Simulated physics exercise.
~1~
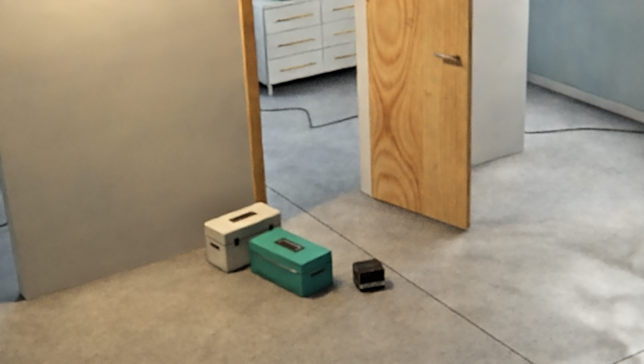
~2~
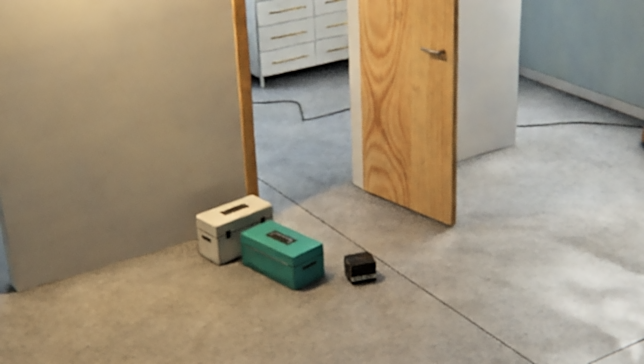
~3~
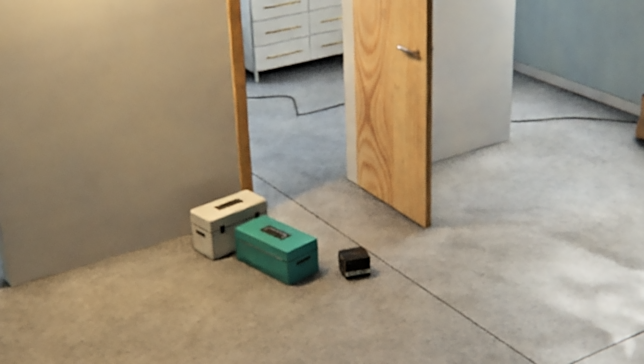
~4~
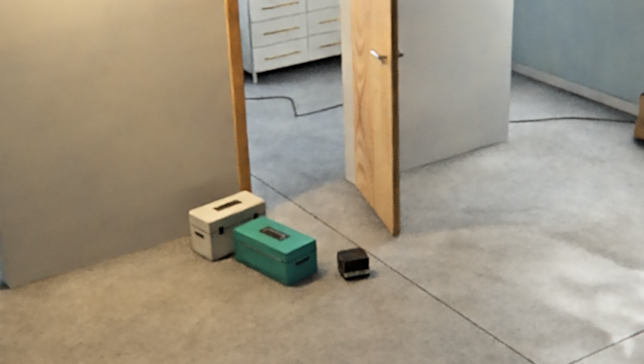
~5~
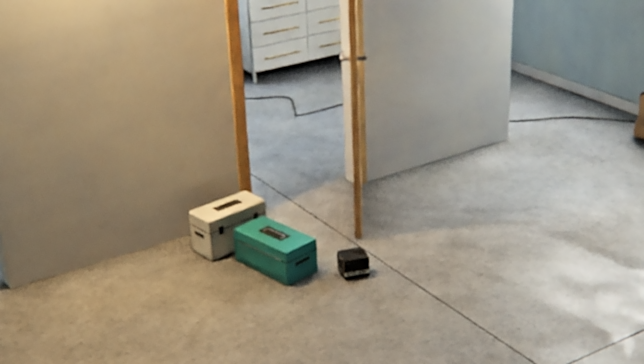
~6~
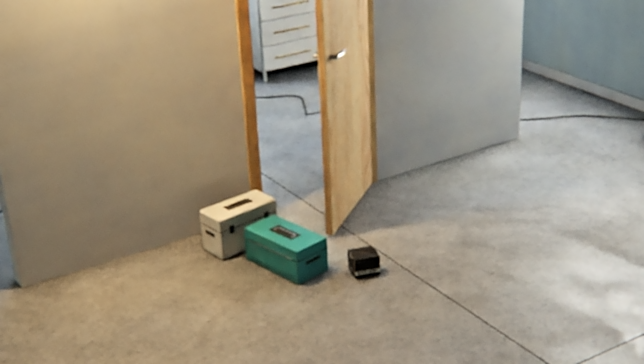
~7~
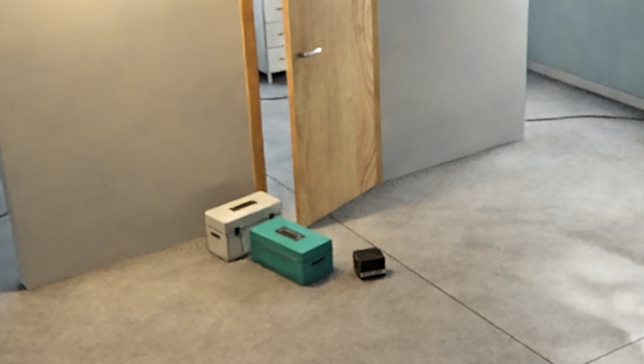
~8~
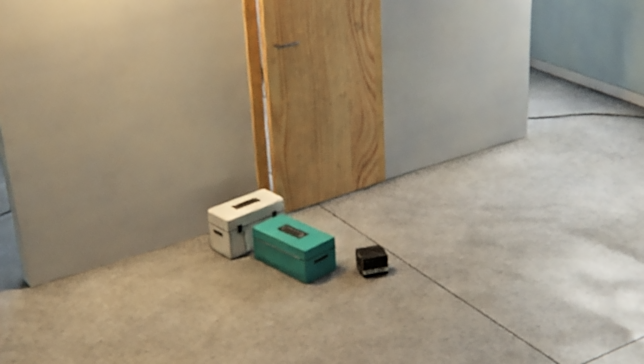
At the start, a wooden door stands wide open toward the viewer, showing a room with white drawers and a dark cable on the floor. A white toolbox, a turquoise toolbox and a small black box sit on the grey floor near the doorway. With nobody in sight, the door swings slowly leftward, narrowing until it appears almost edge-on. It keeps turning, its broad wooden face coming into view as it covers the drawers. The door passes behind the boxes without disturbing them and finally closes, leaving all three where they were.
